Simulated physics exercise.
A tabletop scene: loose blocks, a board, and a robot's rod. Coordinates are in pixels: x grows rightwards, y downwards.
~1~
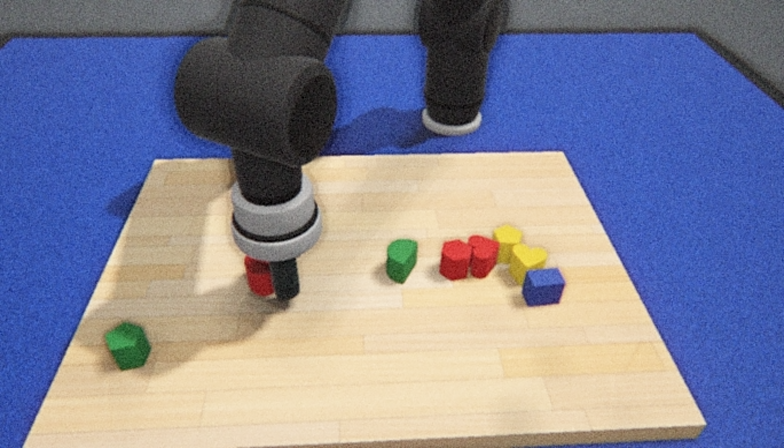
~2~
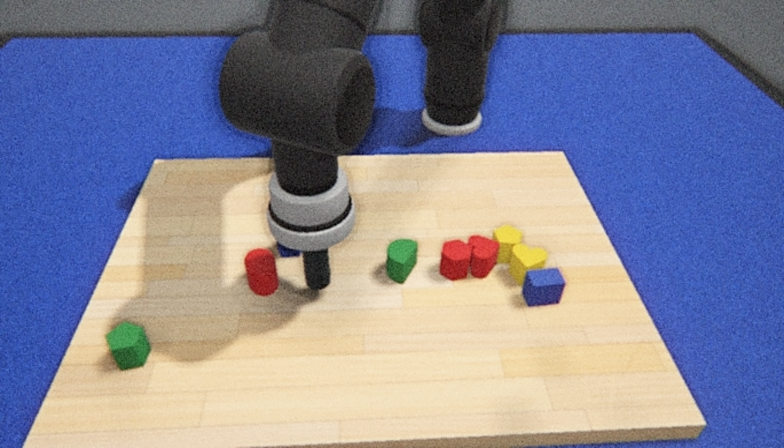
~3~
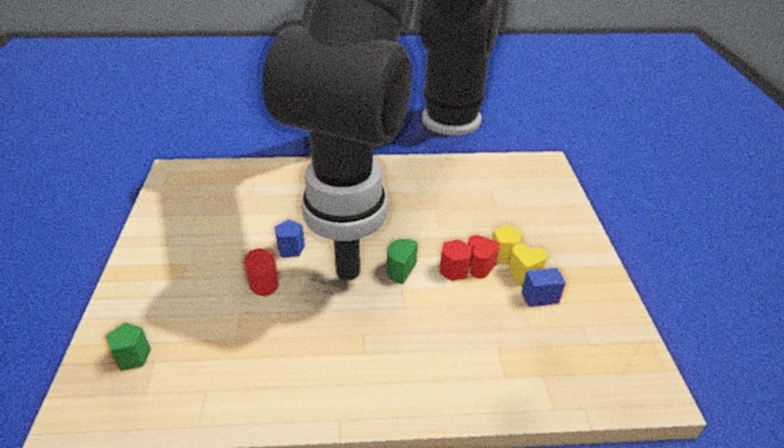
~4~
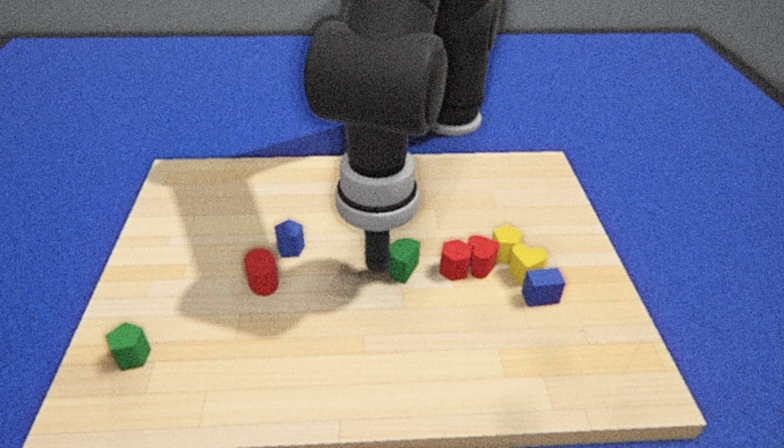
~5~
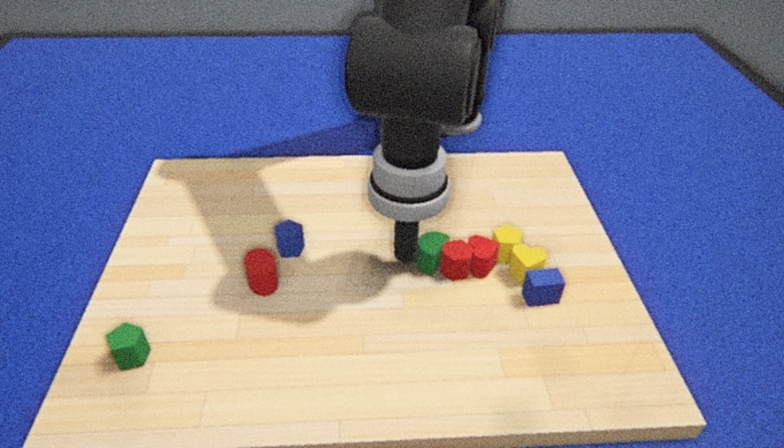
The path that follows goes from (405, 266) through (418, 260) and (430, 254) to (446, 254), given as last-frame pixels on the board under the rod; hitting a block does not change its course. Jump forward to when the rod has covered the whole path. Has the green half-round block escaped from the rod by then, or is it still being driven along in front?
Final position: Ahead.
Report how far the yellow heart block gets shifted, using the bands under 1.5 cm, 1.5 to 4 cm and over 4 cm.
Short: Under 1.5 cm.
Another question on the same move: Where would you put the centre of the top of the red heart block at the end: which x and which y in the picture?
Its top centre lands on (506, 251).
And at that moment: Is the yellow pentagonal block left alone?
Yes, it checks out.
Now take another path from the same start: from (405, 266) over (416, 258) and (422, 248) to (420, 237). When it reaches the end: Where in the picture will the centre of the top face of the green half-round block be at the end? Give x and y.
It will likely be found at (449, 232).
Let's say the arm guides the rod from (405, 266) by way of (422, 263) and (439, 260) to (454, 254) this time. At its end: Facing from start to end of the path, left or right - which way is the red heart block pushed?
To the right.
On the path given first. Halfway along, rod at (425, 245); green half-round block at (453, 234), turned 15° clockwise; red hexagon at (469, 249), turned 30° clockwise; red heart block at (496, 249).
At the end, rod at (447, 243); green half-round block at (476, 234), turned 40° clockwise; red hexagon at (475, 253), turned 55° clockwise; red heart block at (506, 251), turned 15° anticlockwise; yellow pentagonal block unmoved; yellow heart block at (535, 255), turned 15° clockwise.
